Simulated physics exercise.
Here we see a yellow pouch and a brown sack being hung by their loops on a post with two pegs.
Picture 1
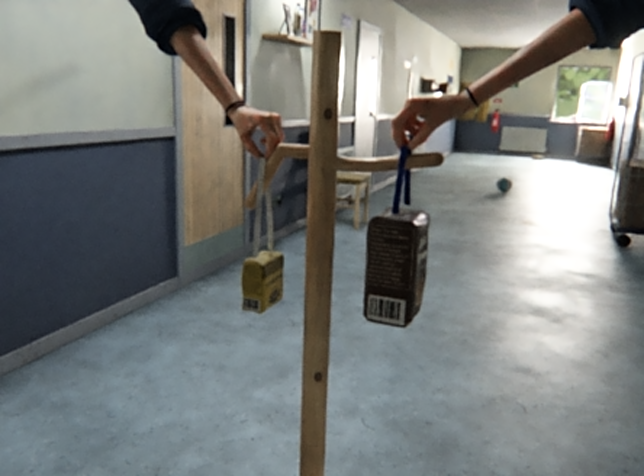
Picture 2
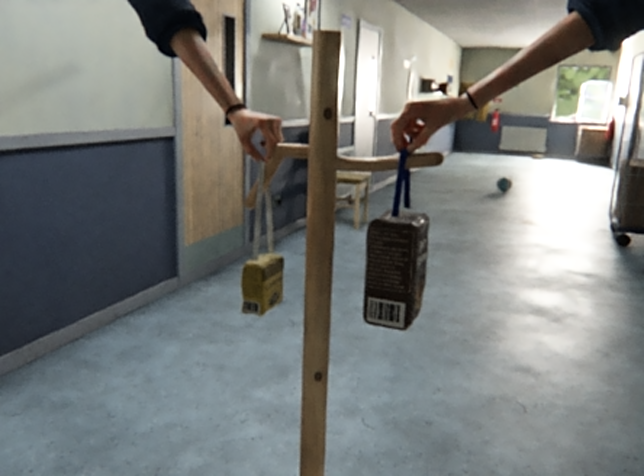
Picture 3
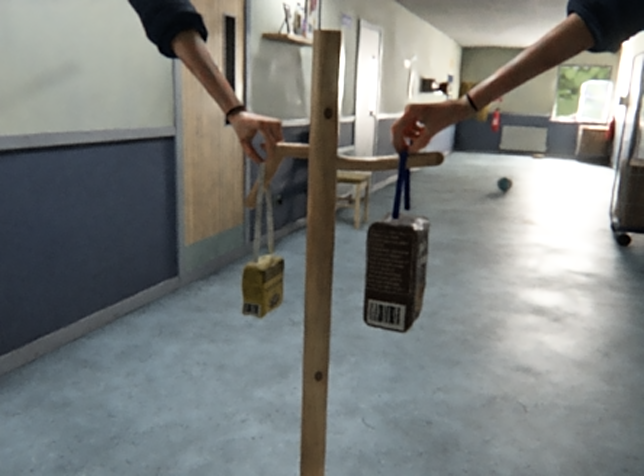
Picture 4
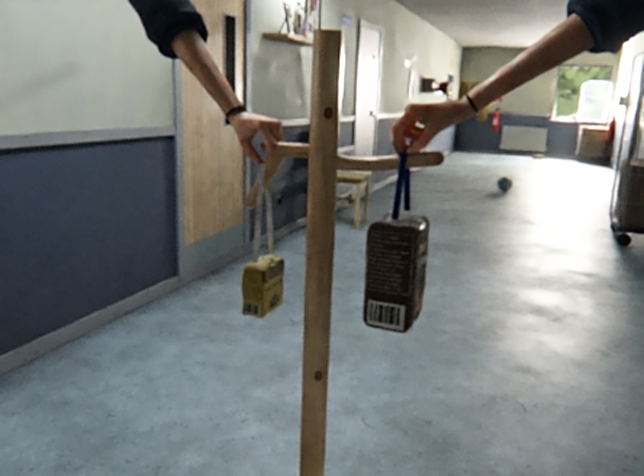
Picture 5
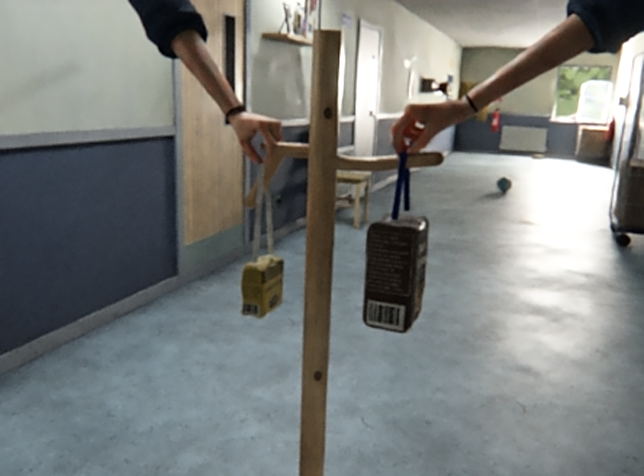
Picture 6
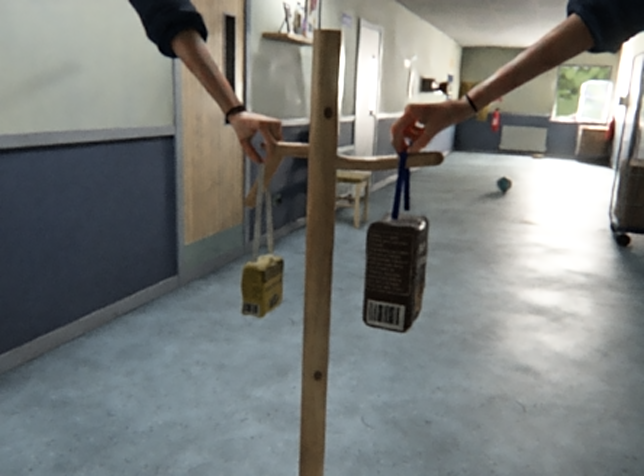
Two hands hold a yellow pouch and a brown sack by loops, barely moving.
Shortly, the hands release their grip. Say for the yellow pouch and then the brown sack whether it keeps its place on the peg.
In order: The yellow pouch loses its place; the brown sack keeps its place.
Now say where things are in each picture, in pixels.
The first frame shows yellow pouch (263, 281); brown sack (397, 265); left peg tip (251, 203); right peg tip (437, 159).
The second frame shows yellow pouch (263, 283); brown sack (397, 268).
The third frame shows yellow pouch (263, 286); brown sack (397, 270).
The fourth frame shows yellow pouch (263, 286); brown sack (397, 271).
The fifth frame shows yellow pouch (263, 286); brown sack (397, 271).
The sixth frame shows yellow pouch (263, 285); brown sack (397, 270); left peg tip (251, 202), sloping steeply down; right peg tip (437, 158), pointing up.
Then, 0.38 s after the last picture, yellow pouch on the floor near (260, 466); brown sack hanging near (395, 272).
Then, 0.62 s after the last picture, yellow pouch on the floor; brown sack hanging near (392, 272).
At rest, yellow pouch on the floor; brown sack hanging near (391, 272). The yellow pouch drops to the floor and the brown sack remains on its peg.
